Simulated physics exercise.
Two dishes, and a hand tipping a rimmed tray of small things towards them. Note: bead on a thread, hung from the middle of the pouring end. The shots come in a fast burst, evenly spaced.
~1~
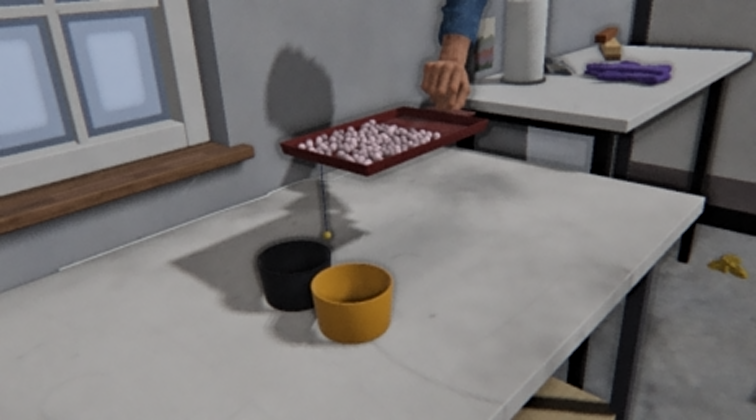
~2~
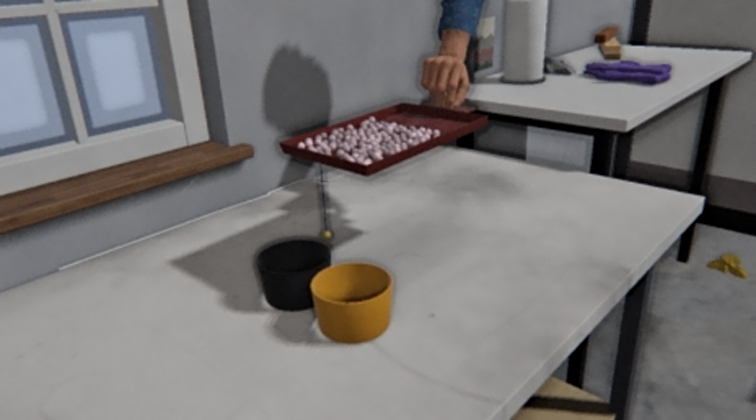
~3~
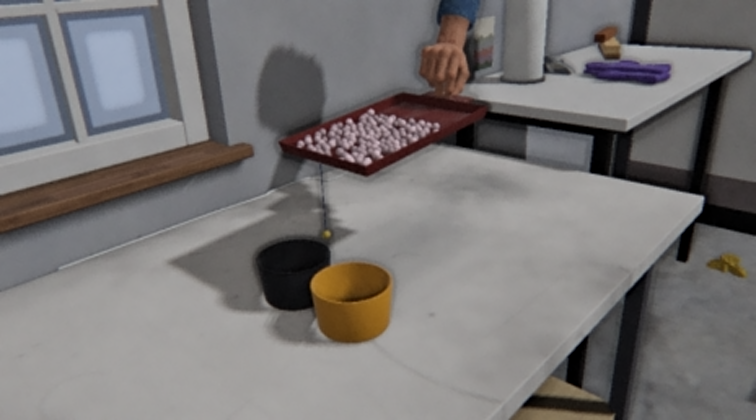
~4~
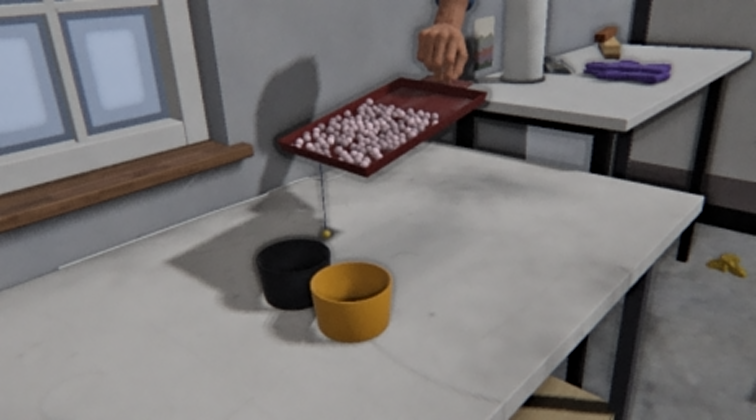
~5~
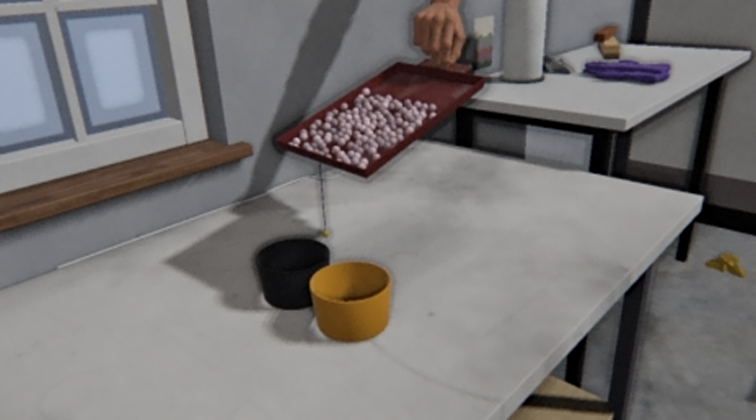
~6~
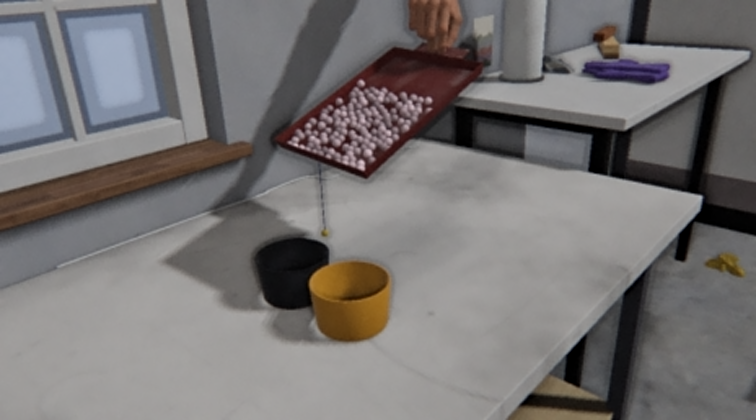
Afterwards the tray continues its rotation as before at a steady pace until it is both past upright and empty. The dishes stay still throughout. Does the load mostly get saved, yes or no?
Yes, most of it is saved.
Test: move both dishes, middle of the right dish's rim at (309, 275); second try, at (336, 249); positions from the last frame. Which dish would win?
The first time it is the dish to the right, and the second time it is the dish to the right.
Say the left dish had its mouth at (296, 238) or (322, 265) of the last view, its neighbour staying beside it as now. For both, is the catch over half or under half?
The pair would catch the greater share the first time and the greater share the second time.
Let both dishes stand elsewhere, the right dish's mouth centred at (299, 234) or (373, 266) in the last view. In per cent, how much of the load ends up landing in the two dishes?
Roughly 0% first, roughly 50% second.
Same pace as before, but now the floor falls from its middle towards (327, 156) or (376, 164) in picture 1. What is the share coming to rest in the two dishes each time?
About 50 %, then 60 %.
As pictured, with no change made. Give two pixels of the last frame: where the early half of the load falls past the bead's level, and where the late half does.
About (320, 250), and after that about (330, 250).
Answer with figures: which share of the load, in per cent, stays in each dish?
Final share: Left dish at 40 per cent, right dish at 50 per cent.
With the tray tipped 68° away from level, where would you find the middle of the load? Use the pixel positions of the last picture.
Near (330, 153).
Soon after the last picture, tray tipped steeply; most on the tray; a small part in the right dish; a stray few in the left dish; a small part in the air.
A little later, tray tipped past a quarter turn; a stray few on the tray; about half in the right dish; about a third in the left dish; a small part outside both; a small part in the air.
Later still, tray tipped past a quarter turn; about half in the right dish; about a third in the left dish; a small part outside both.
By the end, tray tipped past a quarter turn; about half in the right dish; about a third in the left dish; a small part outside both.
